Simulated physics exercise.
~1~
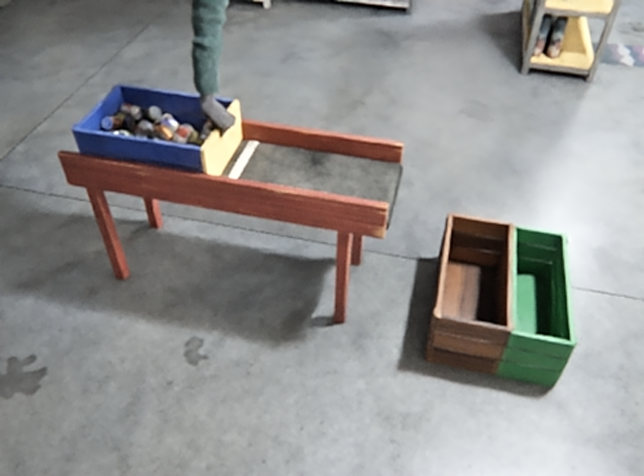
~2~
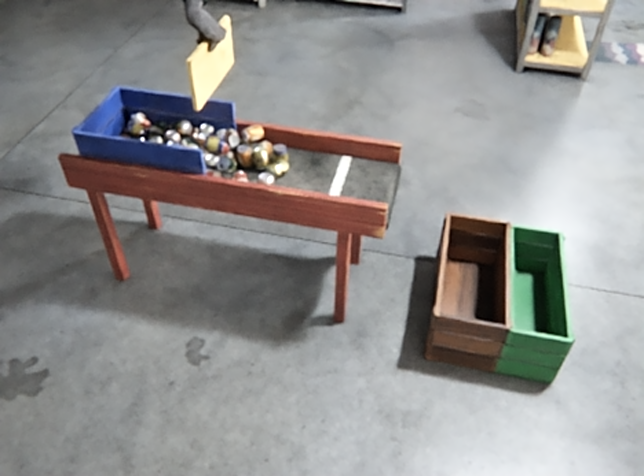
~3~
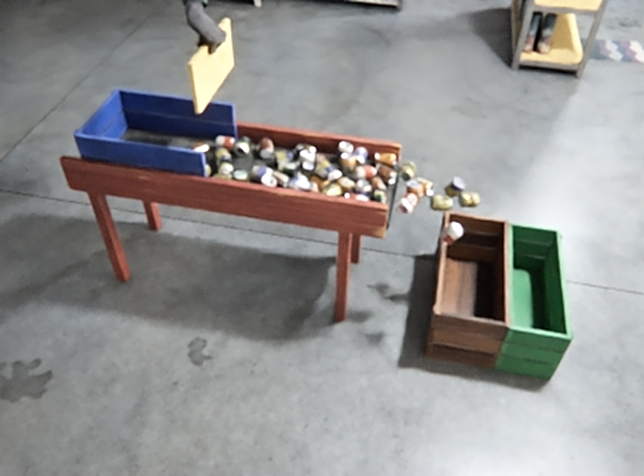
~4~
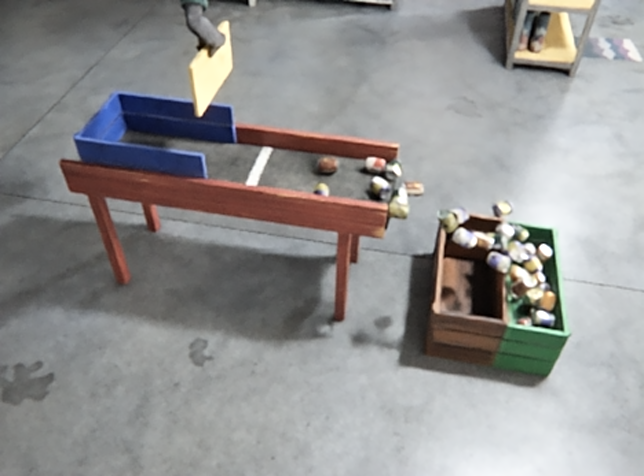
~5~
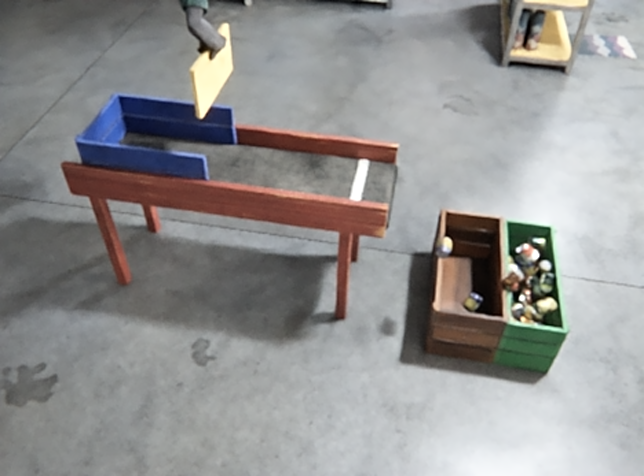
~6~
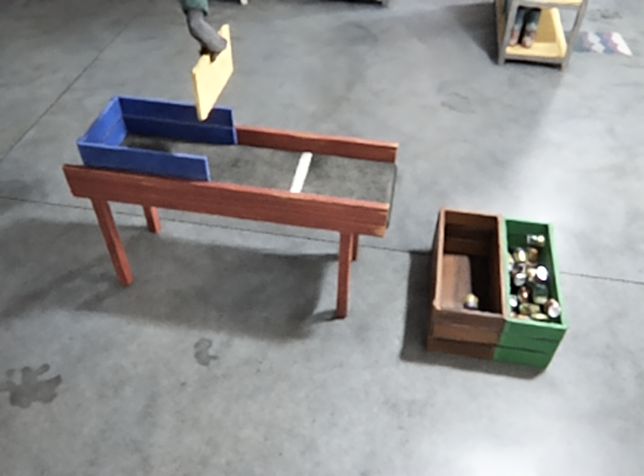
Small cans in a blue pen ride rightward along a belt after a gloved hand lifts the yellow gate, then spill off the end toward two boxes, most landing in the green box and a couple in the brown wooden bin, leaving the belt empty.
